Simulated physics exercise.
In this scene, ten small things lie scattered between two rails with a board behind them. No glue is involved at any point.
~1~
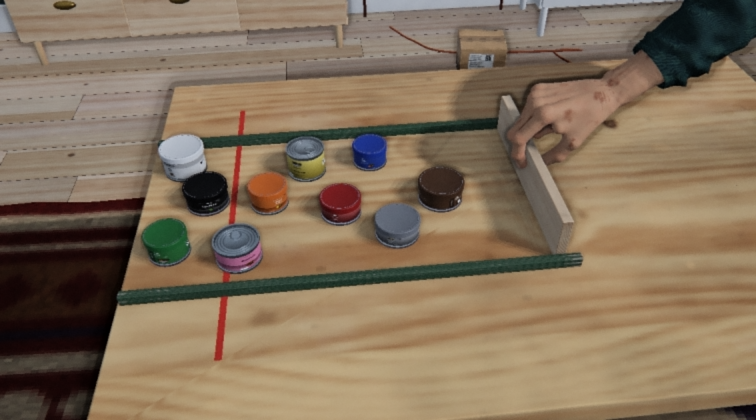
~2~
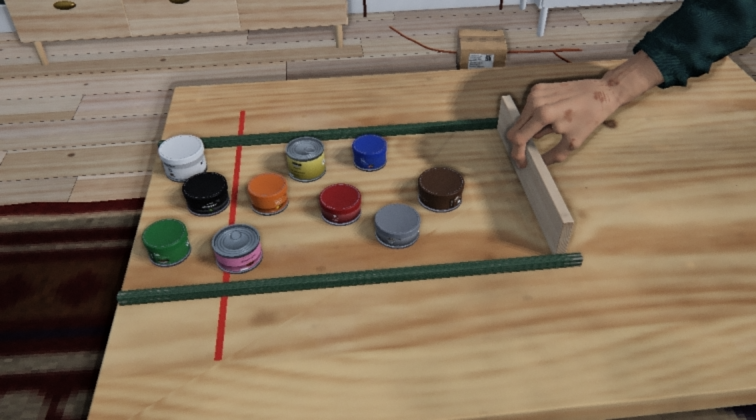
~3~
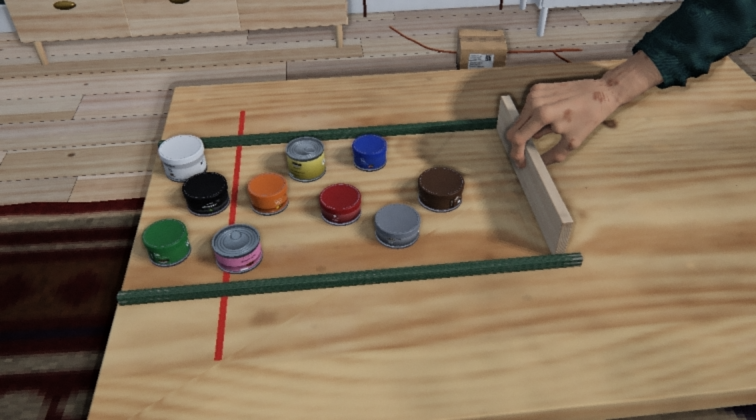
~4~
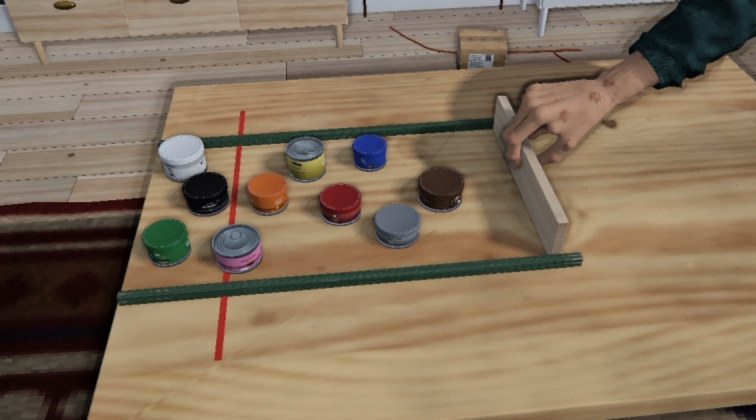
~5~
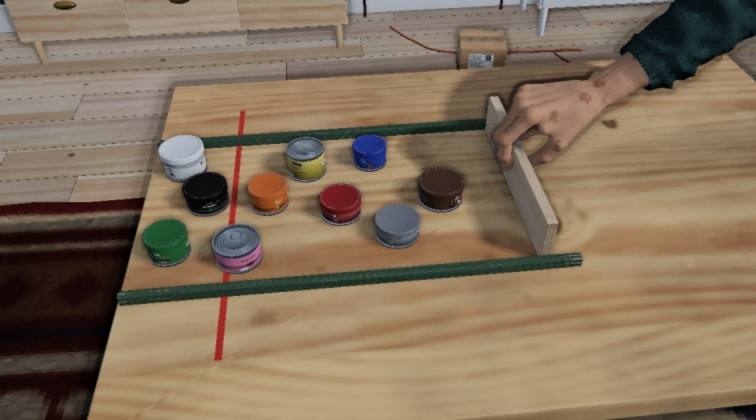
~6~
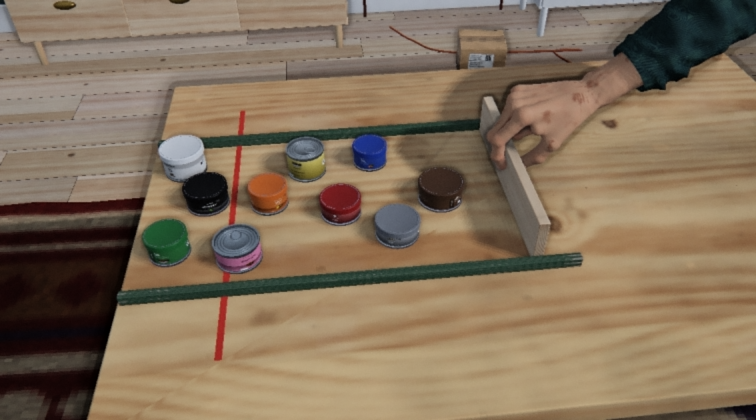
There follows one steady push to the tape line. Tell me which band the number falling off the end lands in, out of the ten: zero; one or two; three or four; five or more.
After the sweep, the pieces gone from the top come to one or two, as it turns out.
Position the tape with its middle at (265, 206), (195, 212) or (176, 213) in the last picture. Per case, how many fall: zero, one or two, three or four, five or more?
Lab note - count at each position: Not one; 5 or more; five or over.
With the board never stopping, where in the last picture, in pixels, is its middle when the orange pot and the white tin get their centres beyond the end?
First near (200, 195), second near (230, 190).
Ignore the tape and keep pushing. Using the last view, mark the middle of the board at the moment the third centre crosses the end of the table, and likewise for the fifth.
Its centre point is roughly (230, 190) and later (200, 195).
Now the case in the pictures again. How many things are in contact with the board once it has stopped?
The count in contact is 3.
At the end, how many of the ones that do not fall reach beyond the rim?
Answer: 2.
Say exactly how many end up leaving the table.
The number is 1.
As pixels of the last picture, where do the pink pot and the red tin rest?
The pink pot stops around (168, 268); the red tin around (168, 230).
A little later, none off yet; green pot at rest near (167, 243); white tin at rest near (184, 159); black pot at rest near (207, 194).
When it is over, the number that fall off is one or two; down, black pot.
